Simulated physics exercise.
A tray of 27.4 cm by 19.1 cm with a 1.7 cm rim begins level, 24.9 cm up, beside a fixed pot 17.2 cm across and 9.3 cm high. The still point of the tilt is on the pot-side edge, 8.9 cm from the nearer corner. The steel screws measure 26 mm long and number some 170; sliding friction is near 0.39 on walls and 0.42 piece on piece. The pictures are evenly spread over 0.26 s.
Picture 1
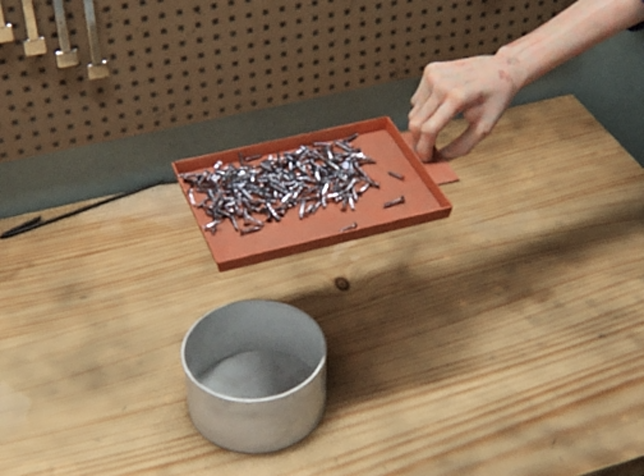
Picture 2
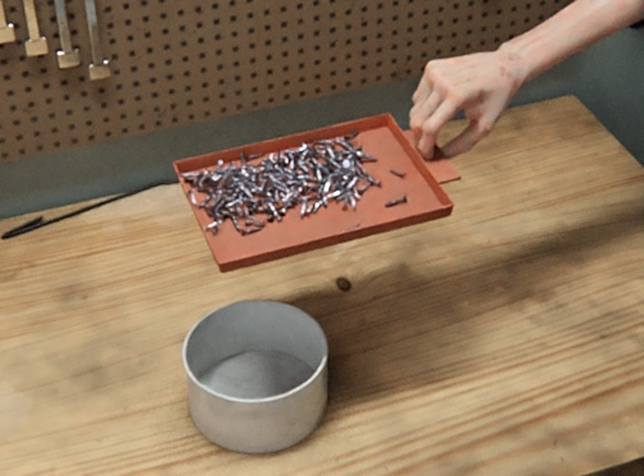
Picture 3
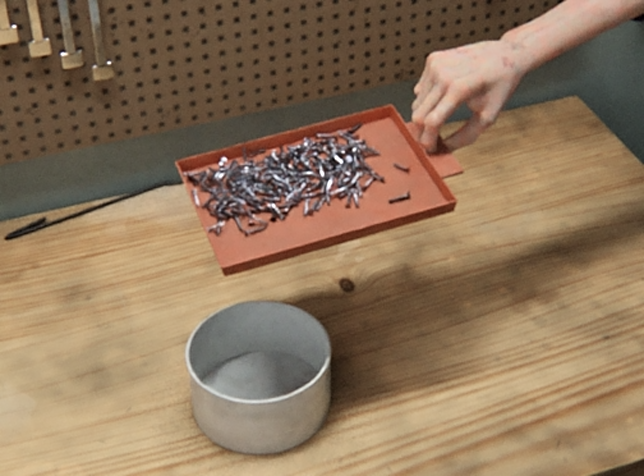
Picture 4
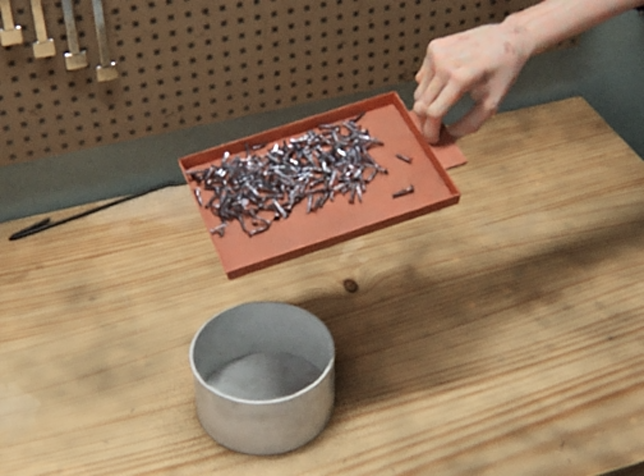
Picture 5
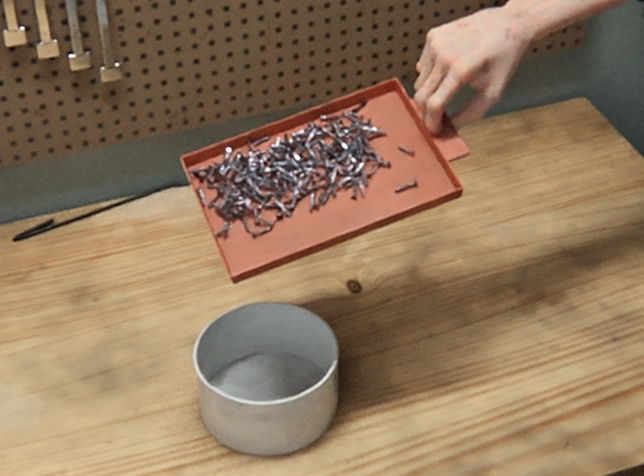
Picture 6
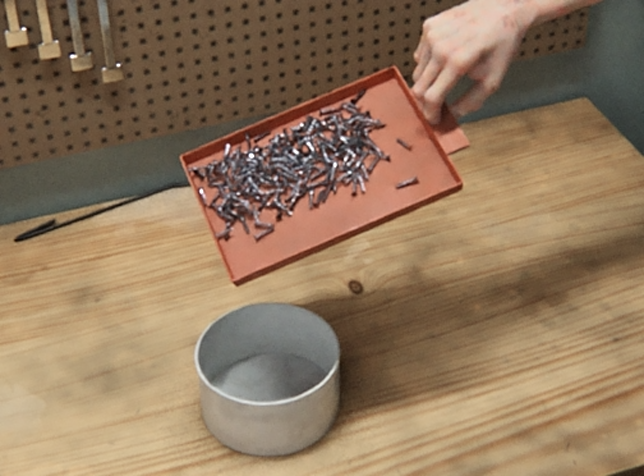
A shallow red tray scattered with small shiny metal pieces is held by a hand at its right end, above a round grey pot on a wooden workbench, seen from slightly above, with a brown pegboard and hanging tools behind. The hand slowly raises the right end, slanting the tray down toward the left. The pieces stay clustered while the view drifts slightly.
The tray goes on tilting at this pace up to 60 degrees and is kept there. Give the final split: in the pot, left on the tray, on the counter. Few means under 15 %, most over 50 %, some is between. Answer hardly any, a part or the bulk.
In the pot: A part; left on the tray: A part; on the counter: A part.
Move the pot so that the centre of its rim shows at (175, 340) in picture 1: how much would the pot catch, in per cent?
About 25 per cent.
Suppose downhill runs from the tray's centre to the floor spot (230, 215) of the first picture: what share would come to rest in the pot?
About 5 per cent.
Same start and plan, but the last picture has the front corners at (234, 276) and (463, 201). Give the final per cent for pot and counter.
Pot 30, counter 0.
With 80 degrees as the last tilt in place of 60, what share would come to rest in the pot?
It would be near 70 per cent.
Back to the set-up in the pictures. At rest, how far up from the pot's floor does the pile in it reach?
Roughly 2.0 cm.
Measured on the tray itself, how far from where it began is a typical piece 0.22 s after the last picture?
Some 3 cm.
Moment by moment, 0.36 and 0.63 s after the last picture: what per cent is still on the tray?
About 100, 45.
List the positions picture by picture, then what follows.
The first frame shows tray tilt 0 degrees, front corners at (219, 260) and (449, 205); middle of the pieces at (283, 185); pot at (254, 348).
The second frame shows tray tilt 1 degrees, front corners at (221, 261) and (451, 204); middle of the pieces at (284, 184).
The third frame shows tray tilt 4 degrees, front corners at (224, 265) and (454, 199), lowest corner left front; middle of the pieces at (287, 181).
The fourth frame shows tray tilt 9 degrees, front corners at (227, 269) and (457, 193), lowest corner left front; middle of the pieces at (290, 176).
The fifth frame shows tray tilt 14 degrees, front corners at (231, 274) and (460, 186), lowest corner left front; middle of the pieces at (292, 172).
The sixth frame shows tray tilt 19 degrees, front corners at (233, 278) and (460, 181), lowest corner left front; middle of the pieces at (292, 167); pot at (267, 351).
Then, 0.22 s after the last picture, tilt 40 degrees; the tray holds 100 %, the pot 0 %.
Then, 0.36 s after the last picture, tilt 54 degrees; the tray holds 100 %, the pot 0 %.
Then, 0.63 s after the last picture, tilt 60 degrees; the tray holds 45 %, the pot 10 %.
In the end, pot 40 %, tray 25 %, counter 30 %.
